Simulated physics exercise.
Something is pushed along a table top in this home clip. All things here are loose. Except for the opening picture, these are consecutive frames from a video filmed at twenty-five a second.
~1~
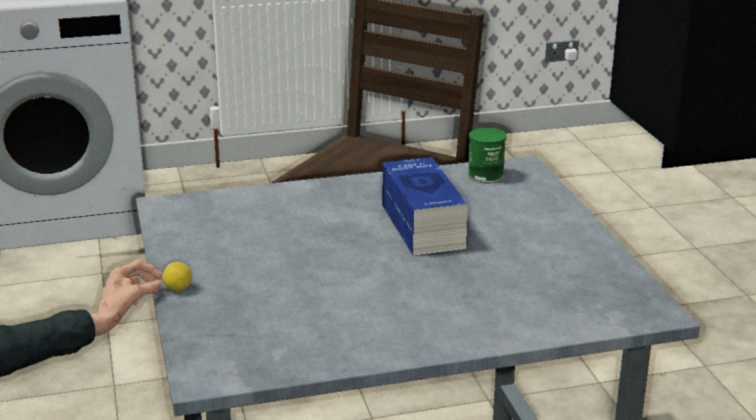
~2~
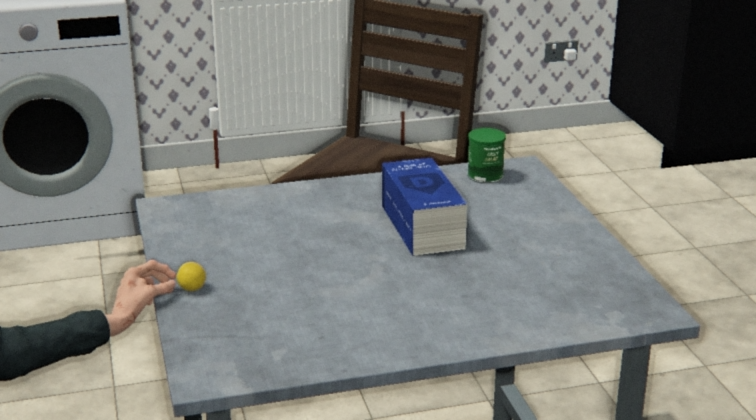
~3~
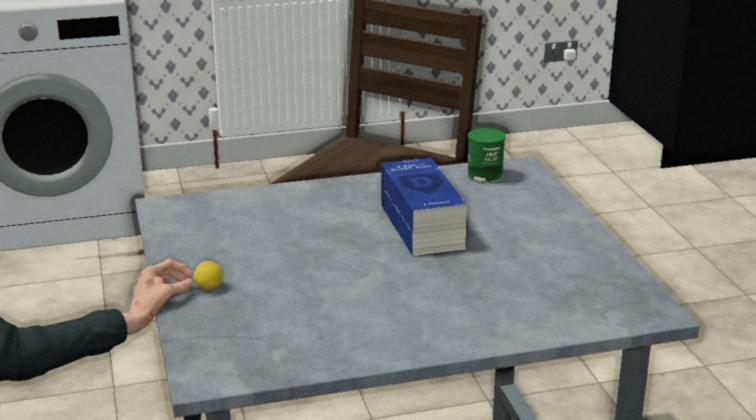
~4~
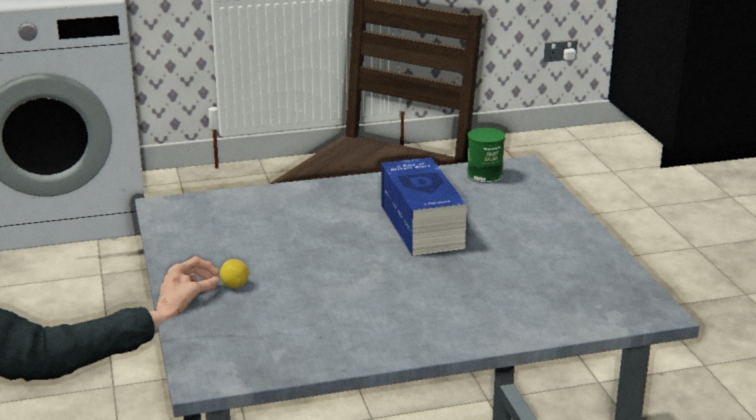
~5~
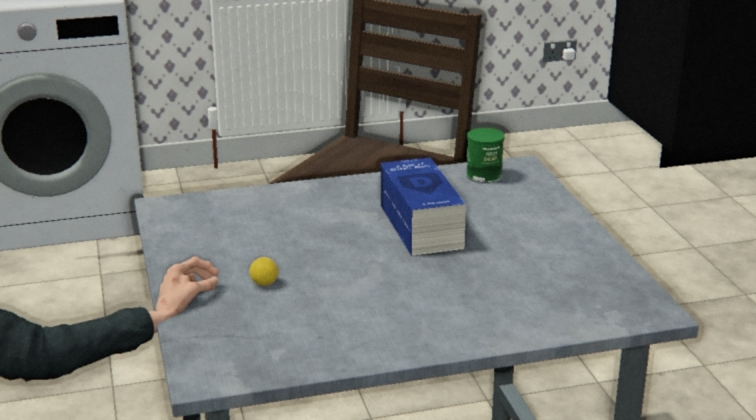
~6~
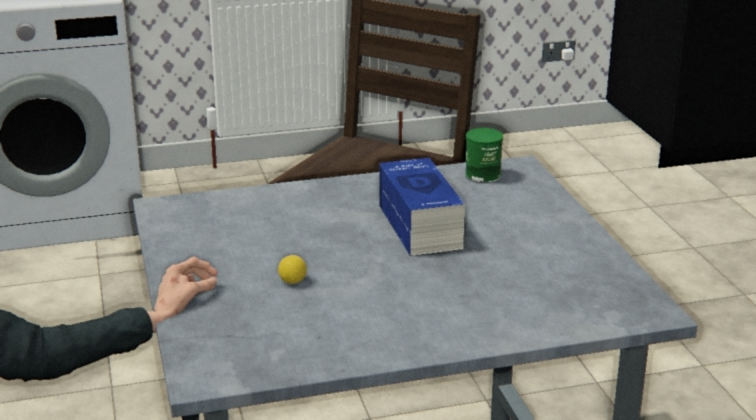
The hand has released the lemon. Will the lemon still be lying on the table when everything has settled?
No, it ends up off the table.
Then, 0.20 s on from there, yellow lemon shifted well along near (430, 260).
Then, 0.60 s on from there, yellow lemon now off the table.
Then, 0.90 s on from there, things are still on the move.
In the end, off the table, yellow lemon.
